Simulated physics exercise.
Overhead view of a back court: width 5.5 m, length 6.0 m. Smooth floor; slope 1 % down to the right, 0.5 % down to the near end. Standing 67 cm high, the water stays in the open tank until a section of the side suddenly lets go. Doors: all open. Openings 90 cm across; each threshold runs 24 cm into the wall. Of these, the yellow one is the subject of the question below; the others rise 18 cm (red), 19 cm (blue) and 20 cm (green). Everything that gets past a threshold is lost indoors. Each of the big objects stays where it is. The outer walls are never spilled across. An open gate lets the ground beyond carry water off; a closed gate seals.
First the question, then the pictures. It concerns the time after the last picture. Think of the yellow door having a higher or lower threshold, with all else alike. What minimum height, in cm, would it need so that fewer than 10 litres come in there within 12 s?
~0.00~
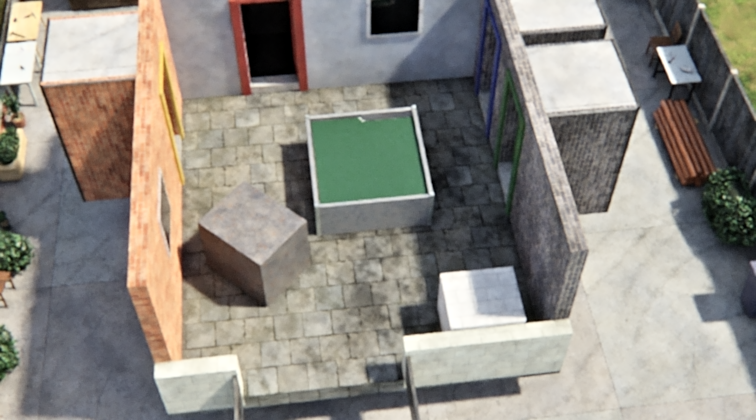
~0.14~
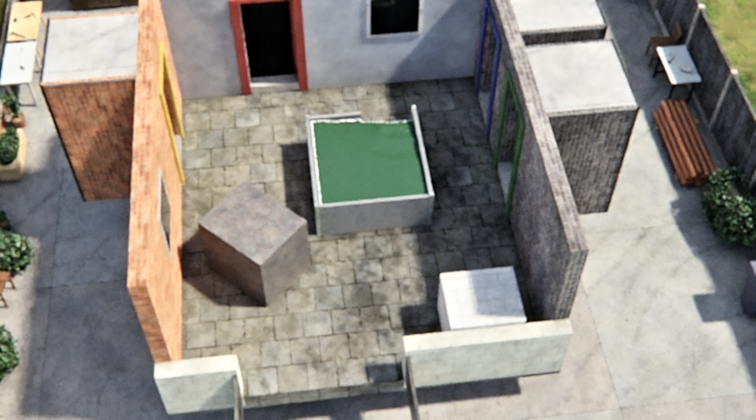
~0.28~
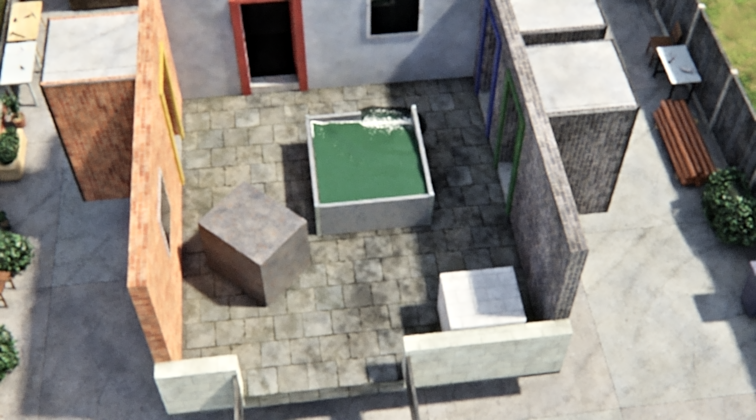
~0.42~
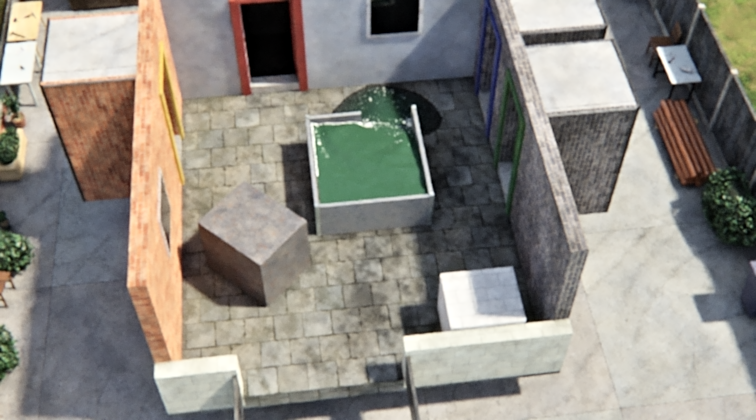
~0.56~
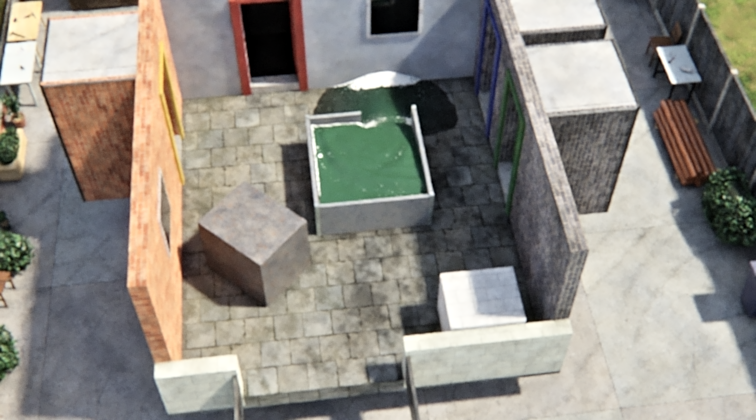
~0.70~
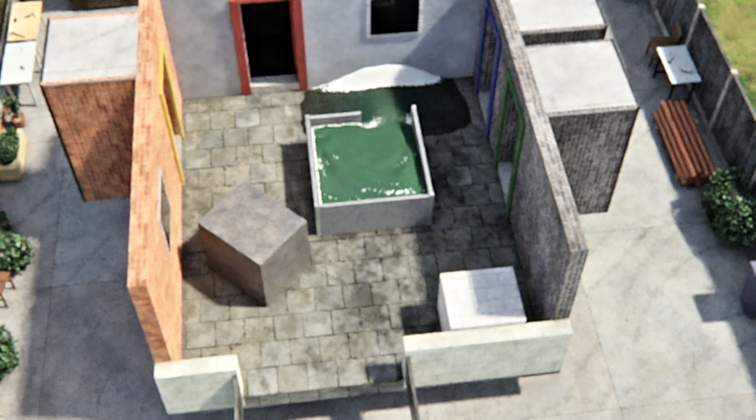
About 10.5 cm.
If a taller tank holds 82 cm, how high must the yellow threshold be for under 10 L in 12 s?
Roughly 14.5 centimetres.
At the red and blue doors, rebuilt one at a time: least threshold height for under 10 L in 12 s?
About 5.0 cm at red and about 25 cm at blue.
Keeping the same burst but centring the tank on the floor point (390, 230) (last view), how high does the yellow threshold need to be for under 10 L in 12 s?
You'd need some 11.0 cm.
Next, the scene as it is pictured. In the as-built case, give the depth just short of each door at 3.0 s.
Red door 7 cm, blue door 24 cm, yellow door 16 cm, green door 6 cm.
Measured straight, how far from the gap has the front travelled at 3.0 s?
Near 4.0 m, more or less.
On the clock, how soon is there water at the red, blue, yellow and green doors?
Times: Red 1.0 s, blue 0.9 s, yellow 2.4 s, green 2.0 s.
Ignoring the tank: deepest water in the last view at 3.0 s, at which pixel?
Near (469, 78).
After 1.4 s water covers 15 % of the floor, deepest (57 cm) near (469, 78); it has not reached the yellow door.
After 3.0 s water covers 55 % of the floor, deepest (32 cm) near (469, 78); 16 cm at the yellow door, 0 litres in over its 14 cm threshold.
After 12.0 s water covers 100 % of the floor, deepest (10 cm) near (539, 351); 4 cm at the yellow door, 2 litres in over its 14 cm threshold.
At the yellow door as built, the water arrived by 2.4 s and peaked near 16 cm at 2.8 s.
With a threshold of 9 cm, 19 litres would have come in within the 12 s; with 12 cm, 5 litres. So under 10 litres takes about 10.5 cm.
